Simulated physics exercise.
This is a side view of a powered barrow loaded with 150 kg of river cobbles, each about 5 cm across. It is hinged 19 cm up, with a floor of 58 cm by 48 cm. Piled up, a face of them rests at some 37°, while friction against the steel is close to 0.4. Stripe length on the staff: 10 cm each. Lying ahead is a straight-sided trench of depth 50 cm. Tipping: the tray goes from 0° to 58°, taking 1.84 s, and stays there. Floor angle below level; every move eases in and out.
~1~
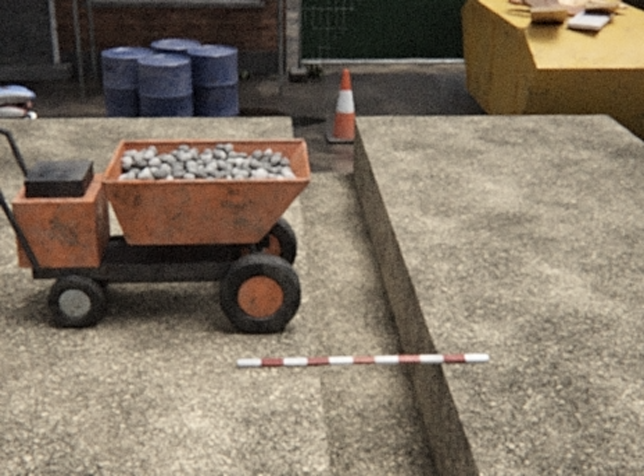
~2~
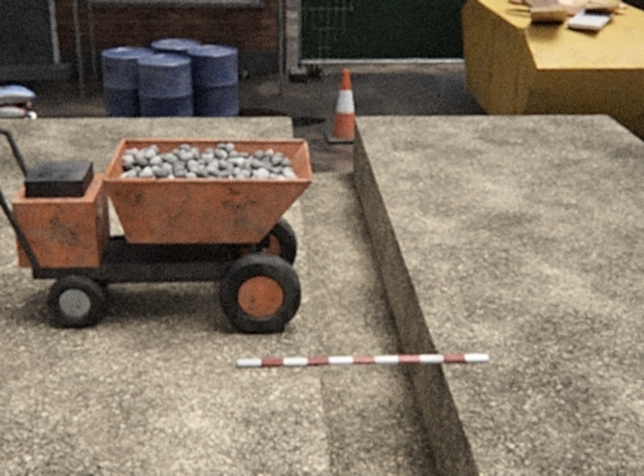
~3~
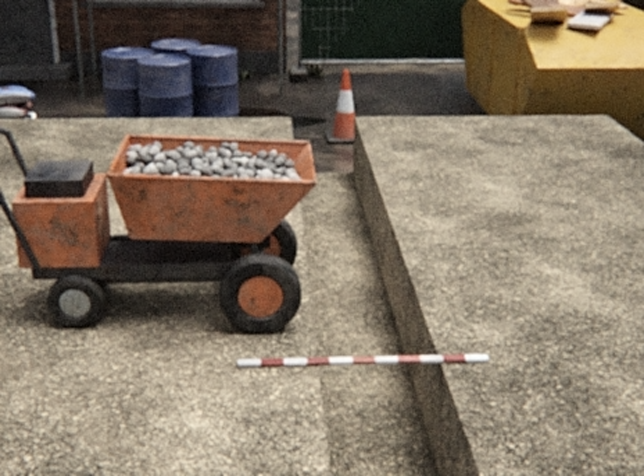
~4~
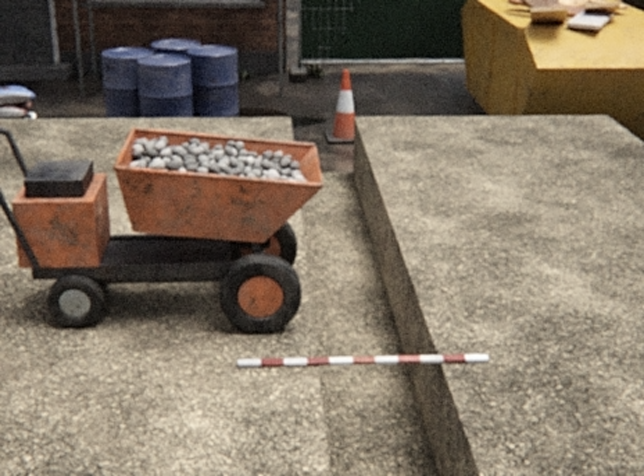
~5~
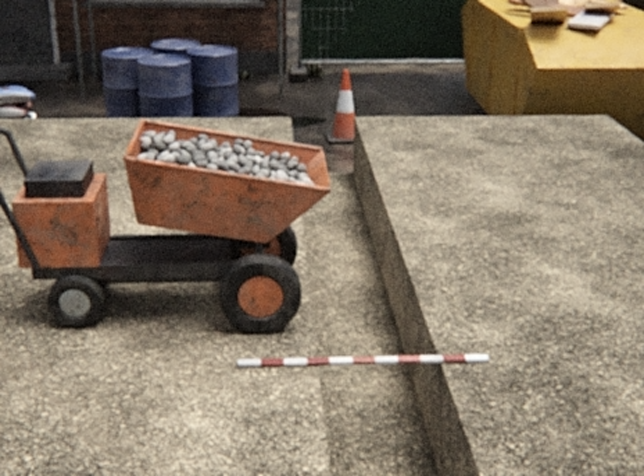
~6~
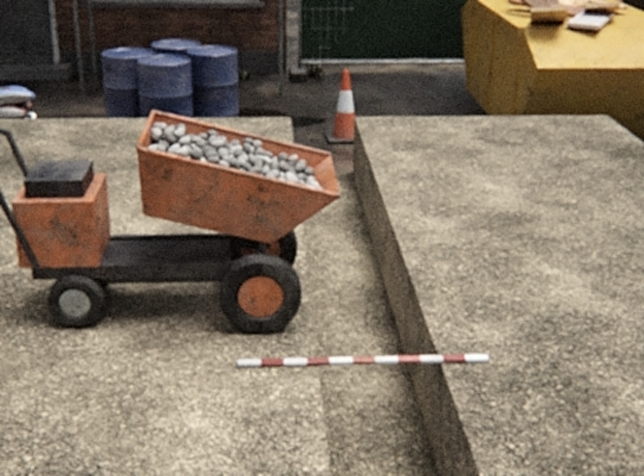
An orange barrow's tray of grey cobbles tilts gradually down toward the right, its left end rising.
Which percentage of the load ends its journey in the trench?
Roughly 44 per cent.
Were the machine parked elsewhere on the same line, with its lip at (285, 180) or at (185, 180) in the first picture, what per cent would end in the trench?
It comes to about 60 and 40 in a hundred.
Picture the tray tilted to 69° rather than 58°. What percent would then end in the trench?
I'd expect around 70 in a hundred.
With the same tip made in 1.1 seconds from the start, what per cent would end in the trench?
That works out at about 40 in a hundred.
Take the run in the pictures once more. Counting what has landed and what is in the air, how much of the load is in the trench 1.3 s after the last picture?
About 15 per cent by then.
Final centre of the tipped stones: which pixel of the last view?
Around (399, 378).
Then, 0.8 s after the last picture the floor is at 49°, 100 % in the tray; the foremost stones are at (373, 229).
Then, 1.3 s after the last picture the floor is at 58°, 78 % in the tray, 14 % in the trench, 8 % past the trench; the foremost stones are at (456, 292).
Then, 1.7 s after the last picture the floor is at 58°, 59 % in the tray, 24 % in the trench, 17 % past the trench; the foremost stones are at (496, 278).
Then, 3.6 s after the last picture the floor is at 58°, 38 % in the tray, 44 % in the trench, 18 % past the trench; the foremost stones are at (531, 282).
